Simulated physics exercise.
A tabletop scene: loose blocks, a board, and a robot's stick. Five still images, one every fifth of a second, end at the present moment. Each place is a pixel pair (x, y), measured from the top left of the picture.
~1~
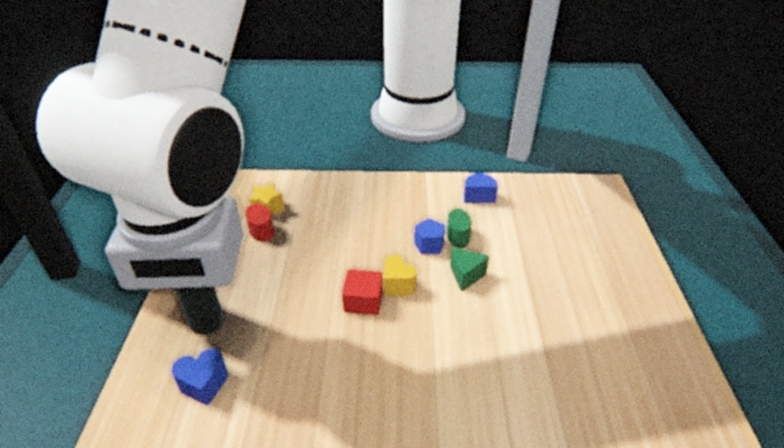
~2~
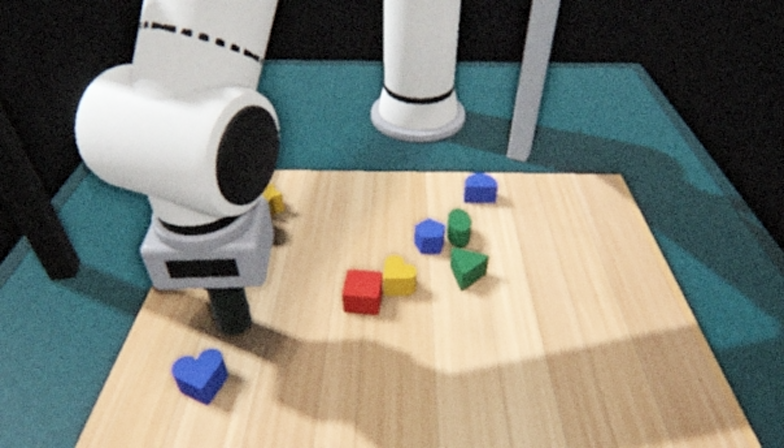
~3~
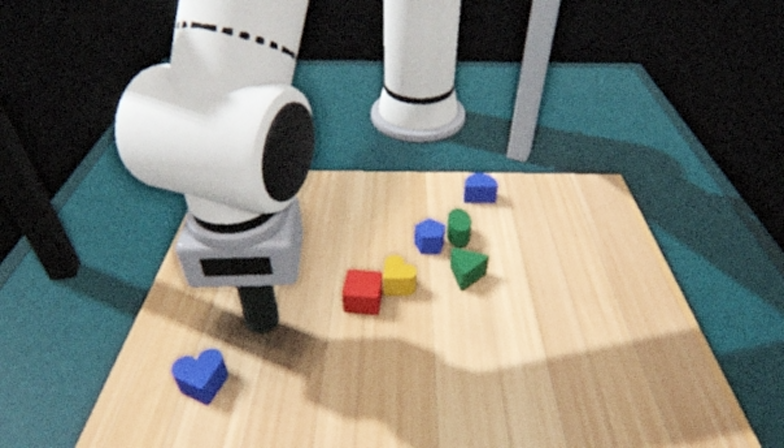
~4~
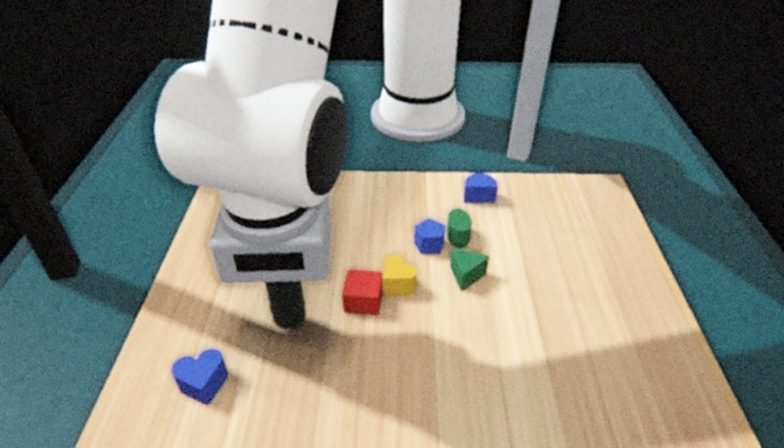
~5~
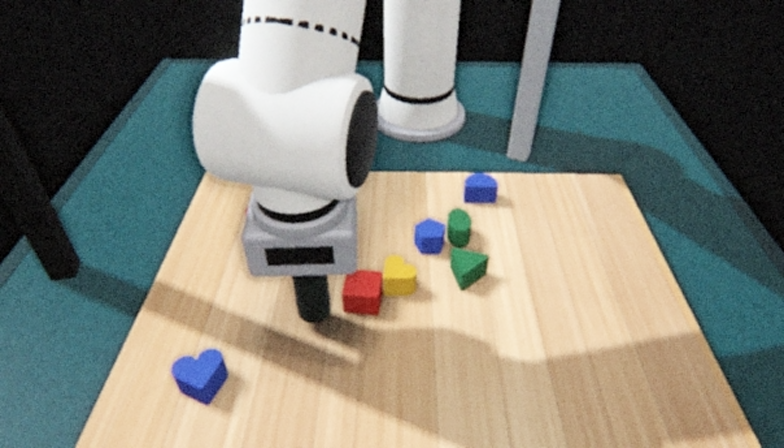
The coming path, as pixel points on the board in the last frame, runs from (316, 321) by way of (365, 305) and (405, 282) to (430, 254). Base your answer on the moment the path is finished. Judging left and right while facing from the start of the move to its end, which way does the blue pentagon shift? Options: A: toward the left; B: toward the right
Correct choice: A.
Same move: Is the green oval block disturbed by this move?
It will be nudged away from its spot.
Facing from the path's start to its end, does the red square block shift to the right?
No, that is not how it ends up.
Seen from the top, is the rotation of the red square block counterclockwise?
Yes.
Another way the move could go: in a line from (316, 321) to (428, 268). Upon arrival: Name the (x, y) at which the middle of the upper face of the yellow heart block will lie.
It is going to be at (481, 231).
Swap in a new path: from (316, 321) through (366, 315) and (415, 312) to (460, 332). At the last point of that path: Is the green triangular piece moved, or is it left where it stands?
Answer: Unmoved.
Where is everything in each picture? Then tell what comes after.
Lower end of the stick at (207, 323), tops of blocks, red square block at (363, 283), yellow heart block at (398, 268), blue pentagon at (431, 228), green oval block at (460, 219), in the first frame.
Stick at (235, 323), blocks as before, in the second frame.
Stick at (263, 321), blocks as before, in the third frame.
Stick at (290, 317), blocks as before, in the fourth frame.
Stick at (315, 312), red square block at (363, 283), yellow heart block at (398, 268), blue pentagon at (431, 228), green oval block at (460, 219), in the fifth frame.
The first path, step by step. One third of the way, stick at (366, 296); red square block at (391, 266), turned 25° anticlockwise; yellow heart block at (420, 257), turned 25° anticlockwise.
Two thirds of the way, stick at (405, 273); red square block at (423, 244), turned 50° anticlockwise; yellow heart block at (445, 232), turned 45° anticlockwise; blue pentagon at (436, 215); green oval block at (464, 216).
At the end, stick at (431, 245); red square block at (453, 221), turned 35° anticlockwise; yellow heart block at (479, 215), turned 30° anticlockwise; blue pentagon at (442, 202), turned 75° anticlockwise; green oval block at (480, 200), turned 75° anticlockwise.
